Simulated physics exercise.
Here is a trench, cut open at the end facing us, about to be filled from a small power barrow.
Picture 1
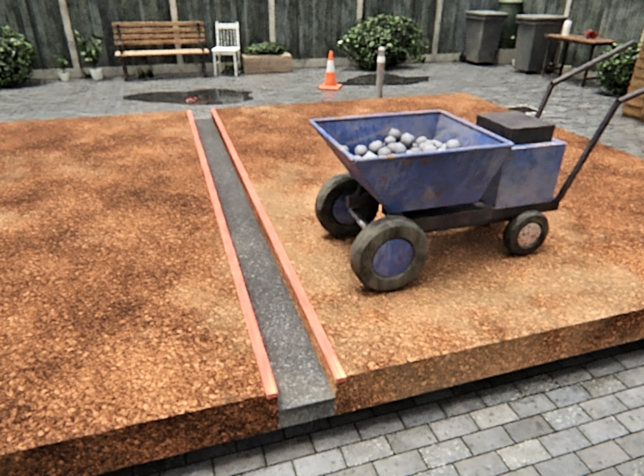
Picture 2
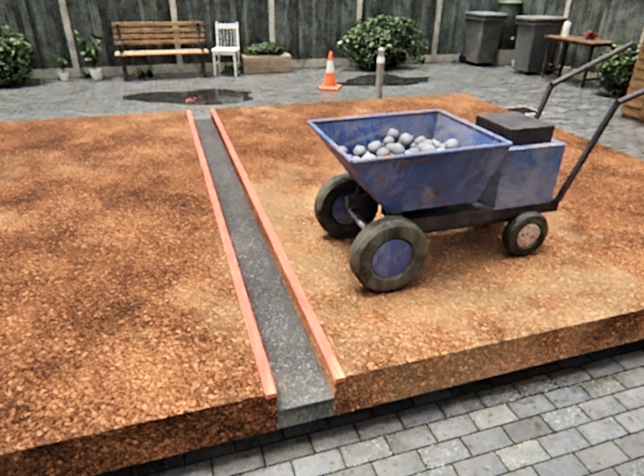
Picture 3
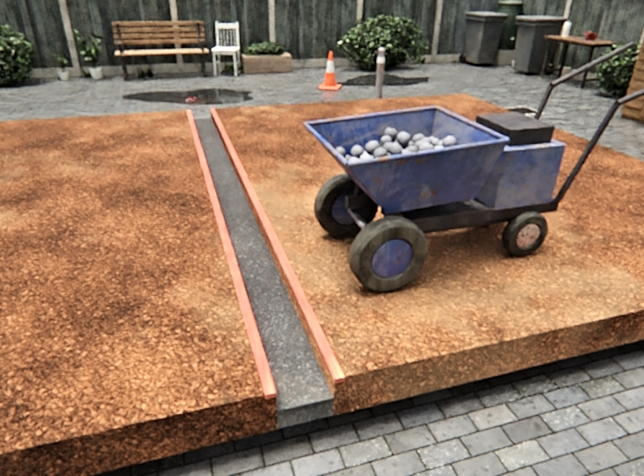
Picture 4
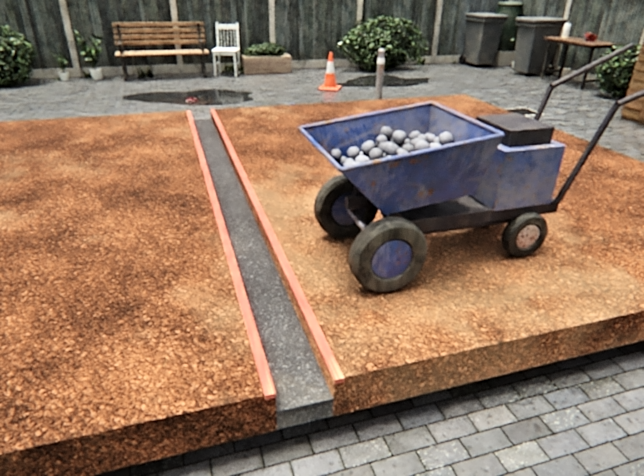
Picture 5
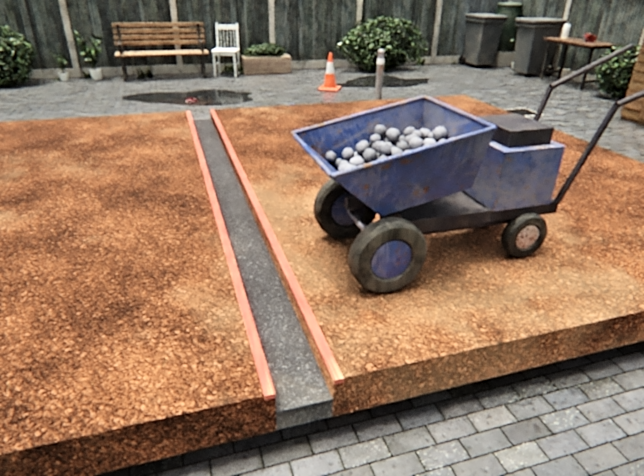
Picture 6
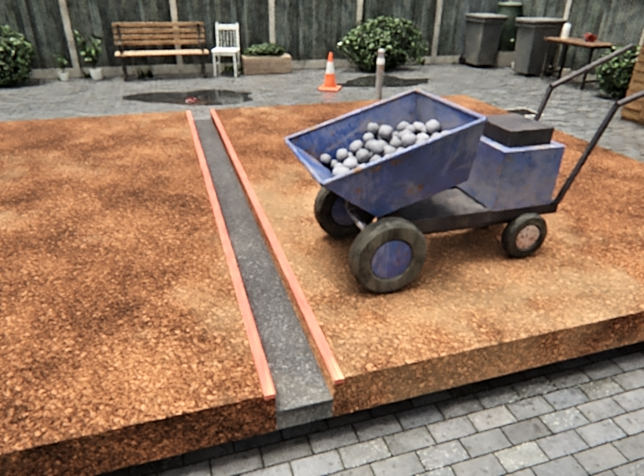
Blue skip of grey cobbles on a small power barrow tilting gradually leftward beside a narrow trench edged in orange.
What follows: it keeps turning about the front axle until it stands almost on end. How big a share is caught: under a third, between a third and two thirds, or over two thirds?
It catches from one third to two thirds.
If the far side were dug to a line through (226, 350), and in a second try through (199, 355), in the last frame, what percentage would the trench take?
First some 90, then 100 per cent.
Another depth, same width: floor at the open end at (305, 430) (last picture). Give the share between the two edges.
Some 60 per cent.
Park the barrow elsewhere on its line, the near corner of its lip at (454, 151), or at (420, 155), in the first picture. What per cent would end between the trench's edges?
About 20 and 50 per cent.
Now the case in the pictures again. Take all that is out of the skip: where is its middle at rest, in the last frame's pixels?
Close to (246, 272).
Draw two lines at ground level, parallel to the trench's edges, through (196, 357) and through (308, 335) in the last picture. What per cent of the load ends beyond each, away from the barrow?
Roughly 10 per cent, and 100 per cent.
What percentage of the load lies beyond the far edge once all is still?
Close to 45 per cent.
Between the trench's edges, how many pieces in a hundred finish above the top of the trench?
Near 30 %.
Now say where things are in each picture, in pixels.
In the first picture, lip of the skip near (354, 161), level; top of the load near (409, 159), round cobbles; first edge of the trench near (319, 331); far edge near (258, 344), the trench under half as wide as the skip, and shallow for its width.
In the second picture, lip of the skip near (352, 162), level; top of the load near (408, 159).
In the third picture, lip of the skip near (348, 165), tipped barely; top of the load near (412, 152).
In the fourth picture, lip of the skip near (341, 170), tipped a little; top of the load near (422, 148).
In the fifth picture, lip of the skip near (332, 176), tipped a little; top of the load near (416, 145).
In the sixth picture, lip of the skip near (322, 184), tipped clearly; top of the load near (423, 141); first edge of the trench near (317, 333); far edge near (256, 345).
Shortly afterwards, skip tipped steeply; the whole lot in the skip.
Next, skip tipped steeply; all but a few in the skip; only a few in or heaped over the trench.
Some moments later, skip tipped right over; near a third in the skip; near a third in or heaped over the trench; near a third beyond it.
In the end, skip tipped right over; only a few in the skip; near half in or heaped over the trench; near half beyond it.
